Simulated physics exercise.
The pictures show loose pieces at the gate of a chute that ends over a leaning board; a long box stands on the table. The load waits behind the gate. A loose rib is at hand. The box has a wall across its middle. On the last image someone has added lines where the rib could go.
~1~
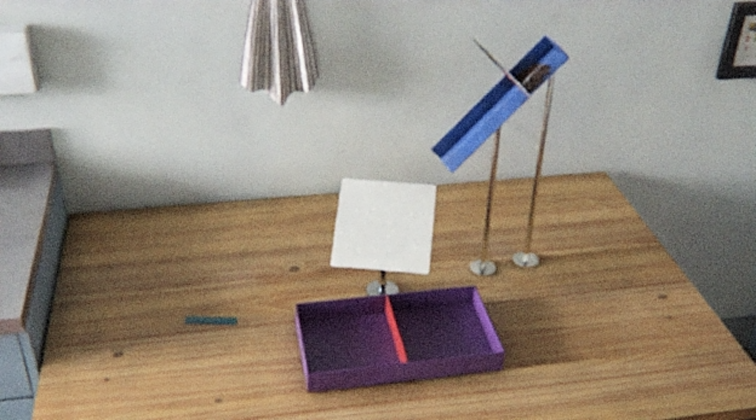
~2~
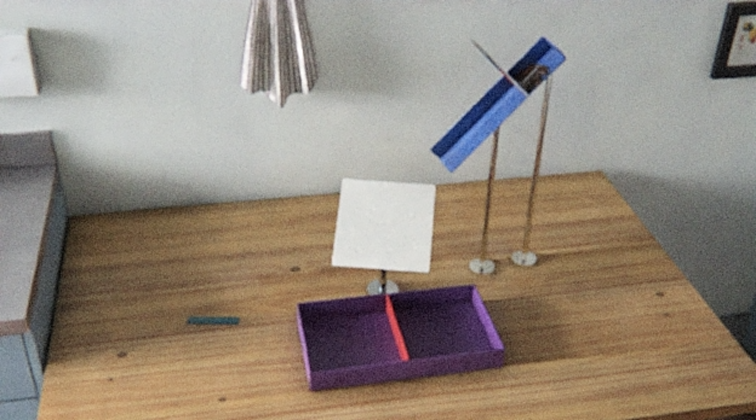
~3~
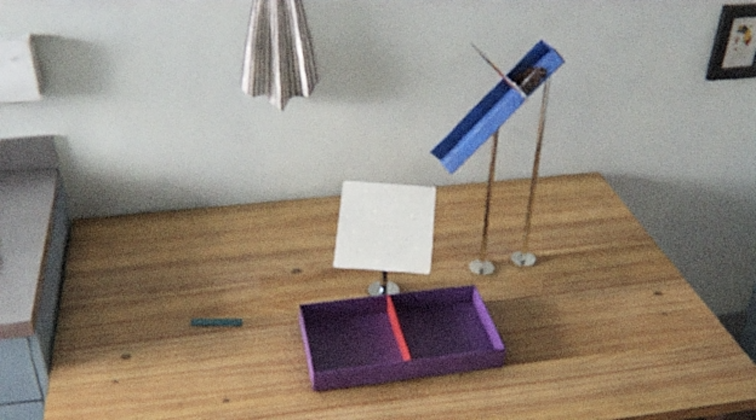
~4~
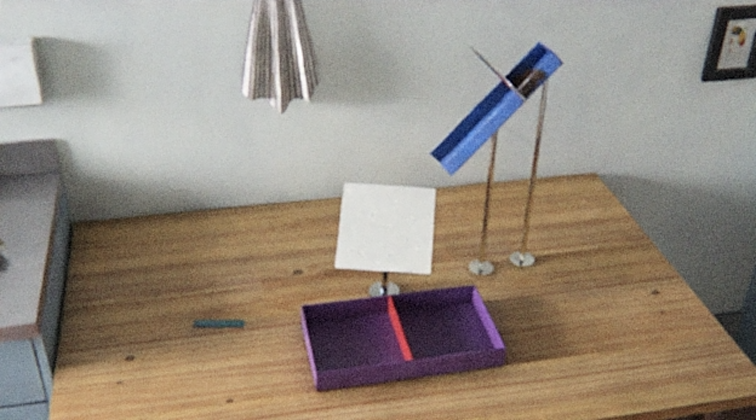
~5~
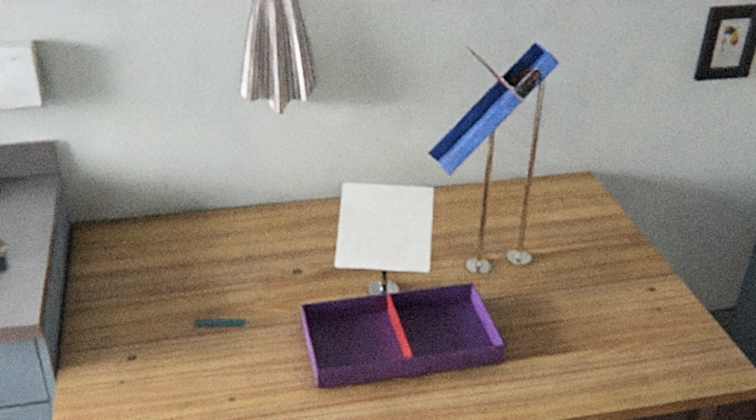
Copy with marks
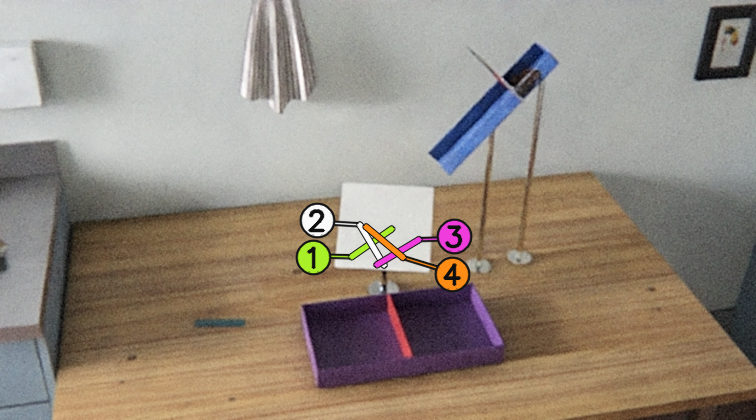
The view drifted very slightly, but nothing on the wooden table moved: a tilted blue chute on two thin stands held its dark load above a leaning white board and a divided purple box.
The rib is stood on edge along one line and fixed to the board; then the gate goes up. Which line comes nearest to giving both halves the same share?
2 works best here.
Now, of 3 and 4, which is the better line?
That would be 4.
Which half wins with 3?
Left.
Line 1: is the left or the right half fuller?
The left half.
On the marked copy, line 1 from (391, 228) to (351, 256); line 2 from (359, 224) to (384, 265); line 3 from (419, 239) to (376, 264); line 4 from (366, 226) to (403, 257).
With 1, of what is caught, nearly all in the left half, a stray few in the right.
With 2, of what is caught, about half in the left half, about half in the right.
With 3, of what is caught, all in the left half, none in the right.
With 4, of what is caught, about a quarter in the left half, most in the right.
